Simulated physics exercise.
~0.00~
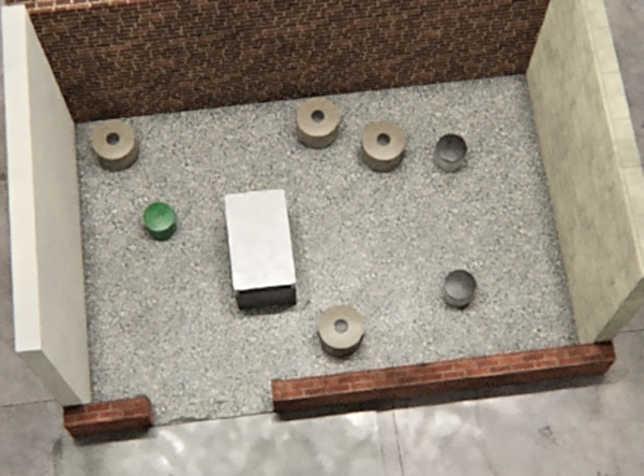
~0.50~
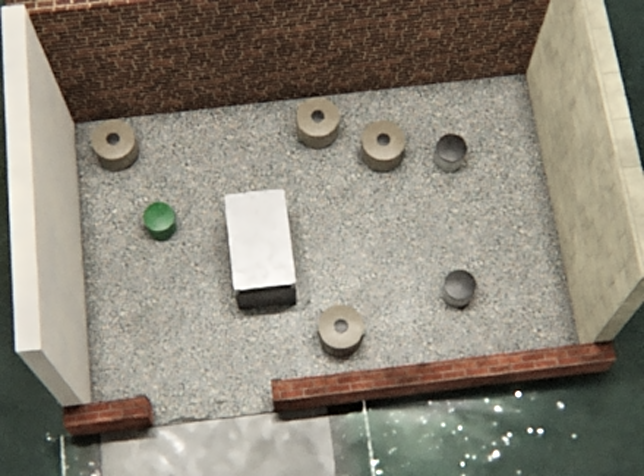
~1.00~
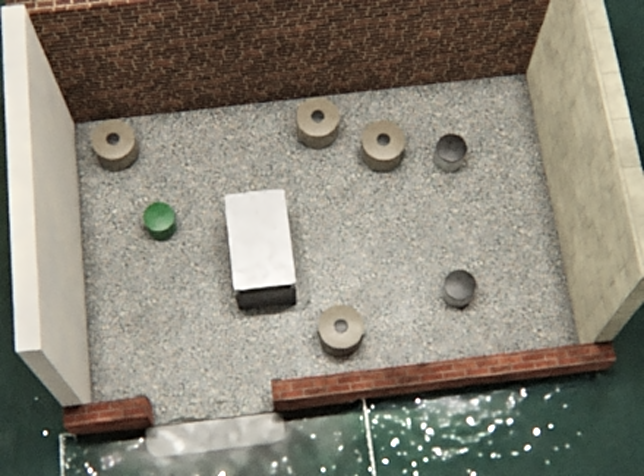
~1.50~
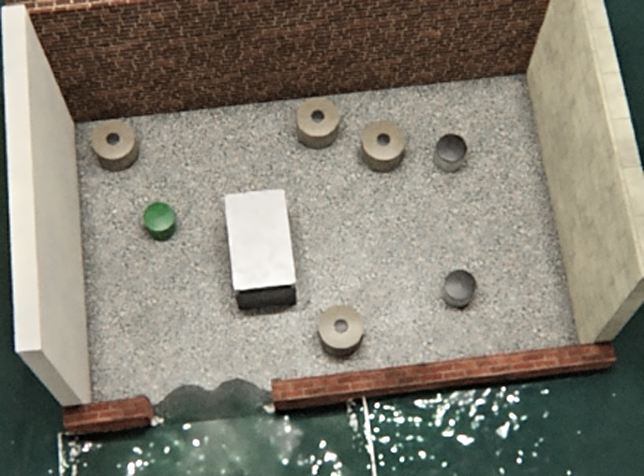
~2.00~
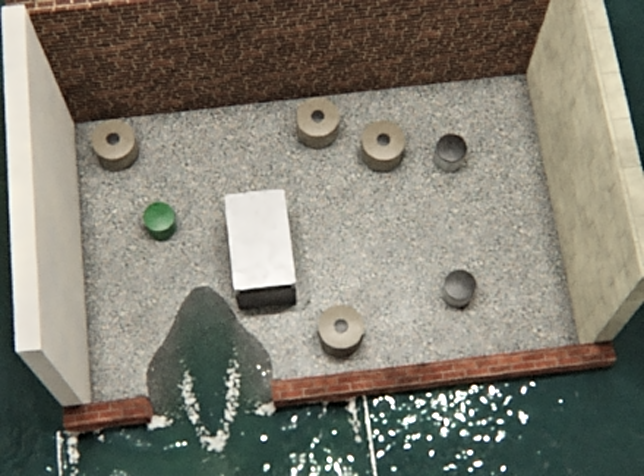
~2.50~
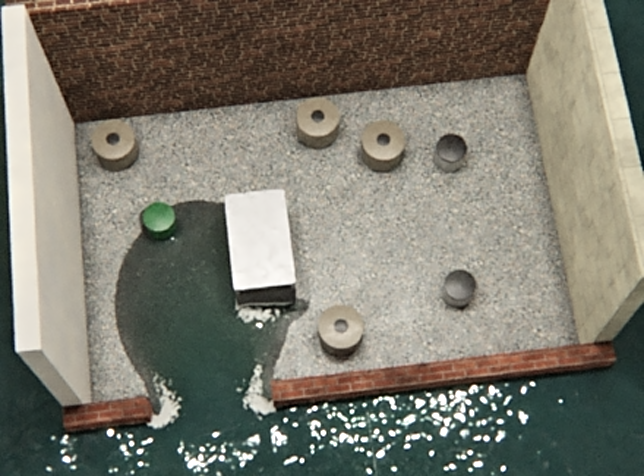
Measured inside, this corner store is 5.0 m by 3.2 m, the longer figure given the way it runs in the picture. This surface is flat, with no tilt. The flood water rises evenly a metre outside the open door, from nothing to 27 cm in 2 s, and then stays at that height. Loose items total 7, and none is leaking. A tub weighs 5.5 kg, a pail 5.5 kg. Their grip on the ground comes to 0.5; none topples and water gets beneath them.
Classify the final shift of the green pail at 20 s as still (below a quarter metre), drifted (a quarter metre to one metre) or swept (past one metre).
Swept.
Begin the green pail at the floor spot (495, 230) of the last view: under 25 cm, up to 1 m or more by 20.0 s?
By then it winds up well off.
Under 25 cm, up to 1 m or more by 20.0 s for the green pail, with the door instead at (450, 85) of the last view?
Then the green pail travels far.
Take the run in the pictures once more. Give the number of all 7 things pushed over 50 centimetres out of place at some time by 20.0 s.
Result: 7.
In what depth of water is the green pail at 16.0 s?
Depth: About 16 cm.
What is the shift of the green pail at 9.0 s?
About 350 cm out of place.
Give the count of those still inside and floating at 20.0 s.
7 at that moment.
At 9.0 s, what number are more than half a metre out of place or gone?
Count: 7.
After 4.0 s the green pail is near (143, 118), 1.1 m from its start, afloat; 2 afloat.
After 9.0 s the green pail is near (500, 148), 3.6 m from its start, afloat; 7 afloat.
After 16.0 s the green pail is near (433, 101), 3.1 m from its start, afloat; 7 afloat.
After 20.0 s the green pail is near (388, 250), 2.4 m from its start, afloat; 7 afloat.
